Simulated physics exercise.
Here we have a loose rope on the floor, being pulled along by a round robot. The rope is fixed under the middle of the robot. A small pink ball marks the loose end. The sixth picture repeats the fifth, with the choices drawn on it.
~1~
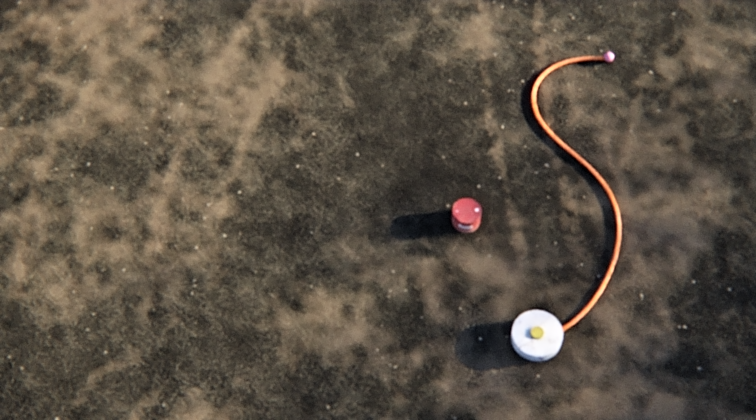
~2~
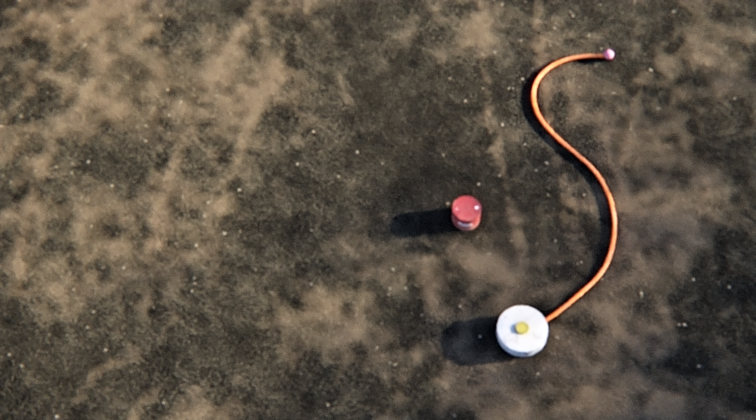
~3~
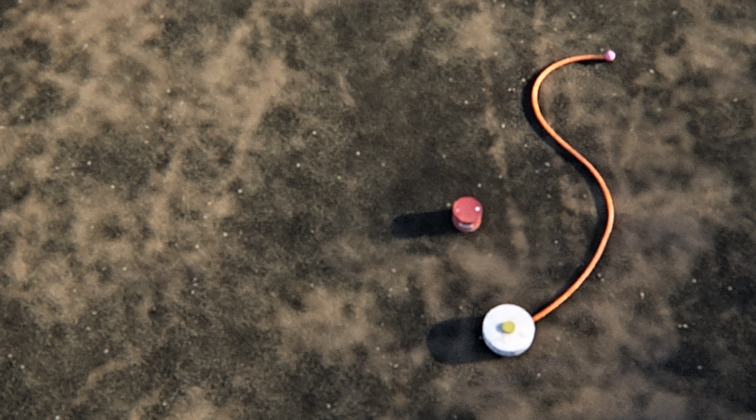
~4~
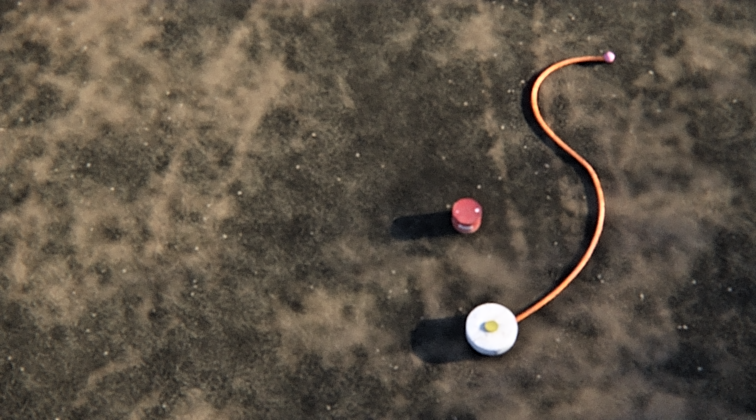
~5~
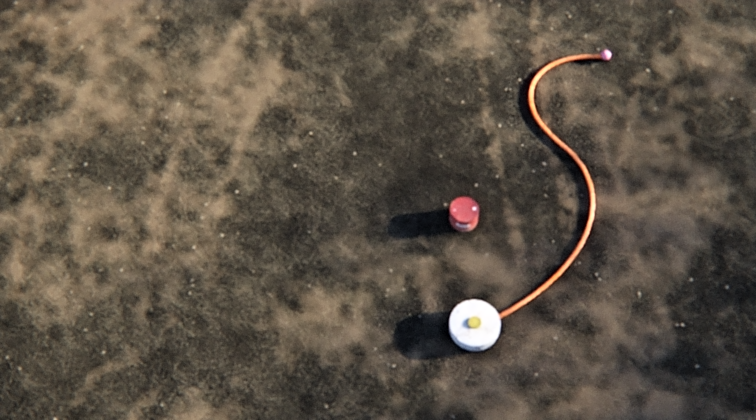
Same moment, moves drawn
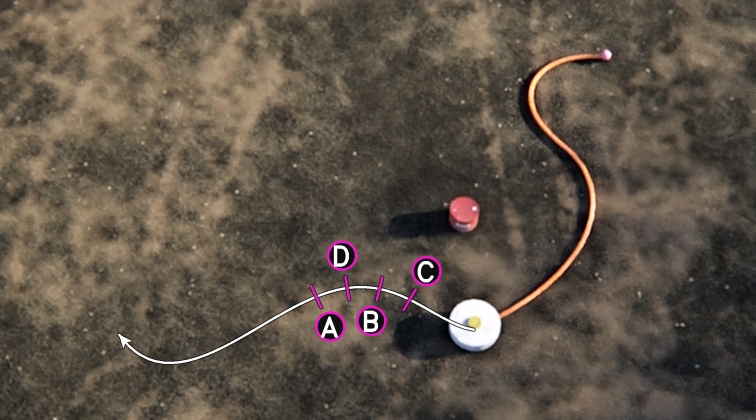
White round robot pulling an orange rope slowly leftward across a mottled brown floor, below a small red tub that stays still.
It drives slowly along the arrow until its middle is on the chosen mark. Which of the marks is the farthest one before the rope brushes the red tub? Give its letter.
D.
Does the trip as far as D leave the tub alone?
Yes.
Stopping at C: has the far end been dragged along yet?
No.
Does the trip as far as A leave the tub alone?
For that mark, no.
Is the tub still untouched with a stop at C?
For that mark, yes.
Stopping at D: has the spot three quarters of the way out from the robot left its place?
No.
On the marked copy, A at (316, 297); B at (379, 289); C at (410, 300); D at (347, 288); the route from (474, 330) via (292, 308) to (119, 335).
With D. Early on, robot (431, 307), middle of the rope (576, 179), free end (606, 55).
Further on, robot (387, 287), middle of the rope (563, 182), free end (606, 55).
At the end, robot (347, 284), middle of the rope (537, 185), free end (606, 55); nothing has been touched.
As for the rest, A brings the rope against the tub; B is safe but short; C is safe but short.
